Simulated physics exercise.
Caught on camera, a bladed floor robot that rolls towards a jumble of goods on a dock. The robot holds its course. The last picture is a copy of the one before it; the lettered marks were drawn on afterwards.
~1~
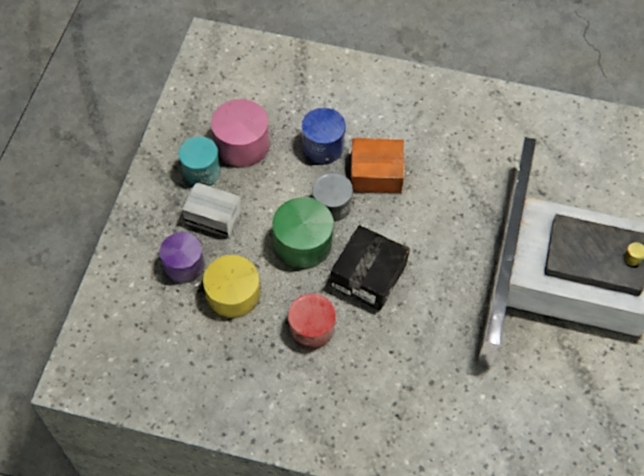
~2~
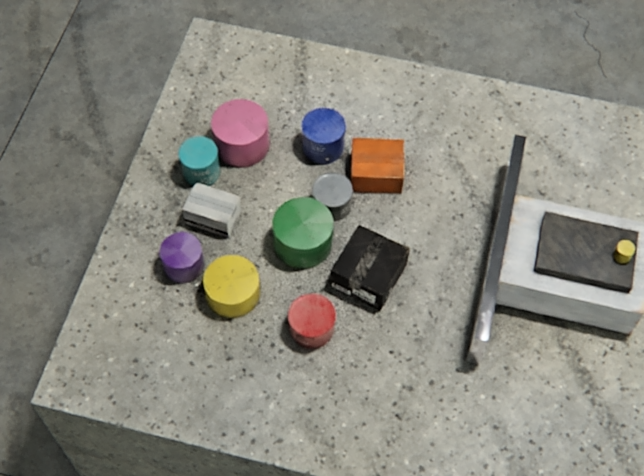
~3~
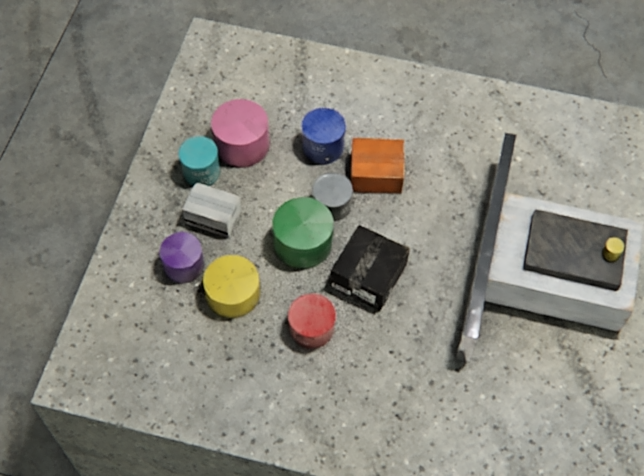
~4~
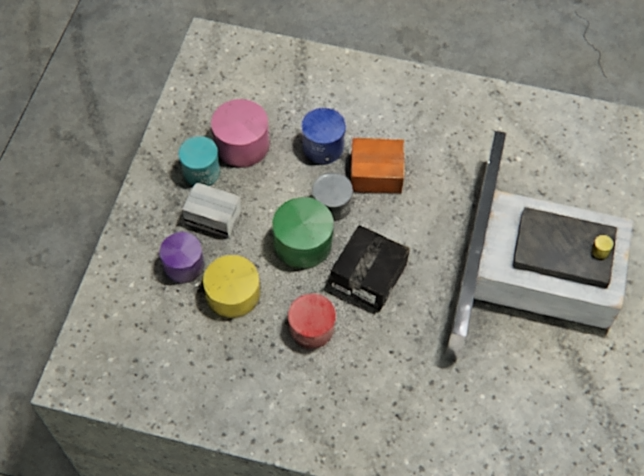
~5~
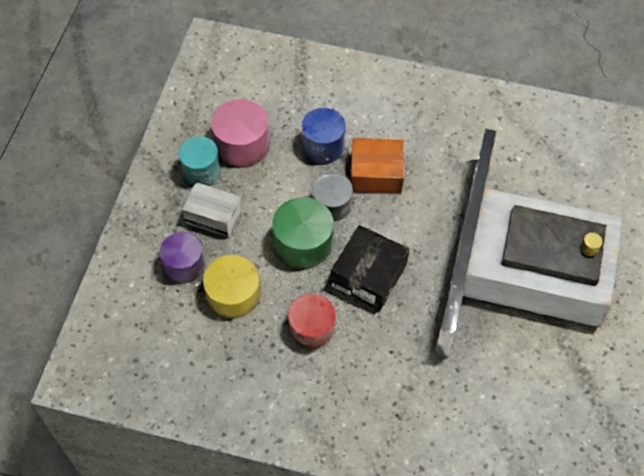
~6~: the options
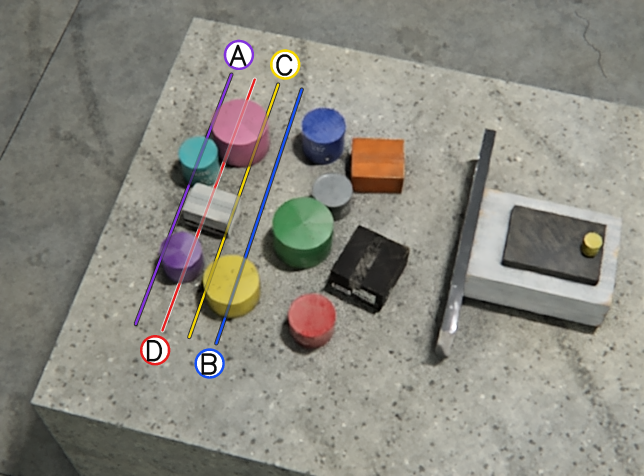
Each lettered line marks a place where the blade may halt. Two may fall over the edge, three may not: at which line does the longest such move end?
D.
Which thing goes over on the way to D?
The white box goes over.
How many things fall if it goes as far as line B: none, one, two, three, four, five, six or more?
By then, none.
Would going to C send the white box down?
Yes.
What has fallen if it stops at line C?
The white box goes over.
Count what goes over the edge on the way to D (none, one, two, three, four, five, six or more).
One.
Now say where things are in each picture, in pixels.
In the first picture, purple canister (182, 257); red pail (312, 321); blue pail (324, 136).
In the second picture, robot (580, 249); orange parcel (377, 166).
In the third picture, robot (568, 246); grey pail (332, 198).
In the fourth picture, robot (558, 244); yellow canister (232, 287).
In the fifth picture, robot (548, 242); white box (212, 210); pink canister (240, 133); purple canister (182, 257).
On the marked copy, A at (187, 190); B at (262, 207); C at (237, 201); D at (212, 196).
Following D. Soon after the start, robot (450, 220); blue pail (315, 135); orange parcel (357, 161).
Later, robot (356, 199); white box (141, 189); pink canister (207, 124).
In the end, robot (286, 184); white box over the edge; green canister (120, 189); one fallen.
As for the rest, A drops four; B is within the limit but short; C is within the limit but short.
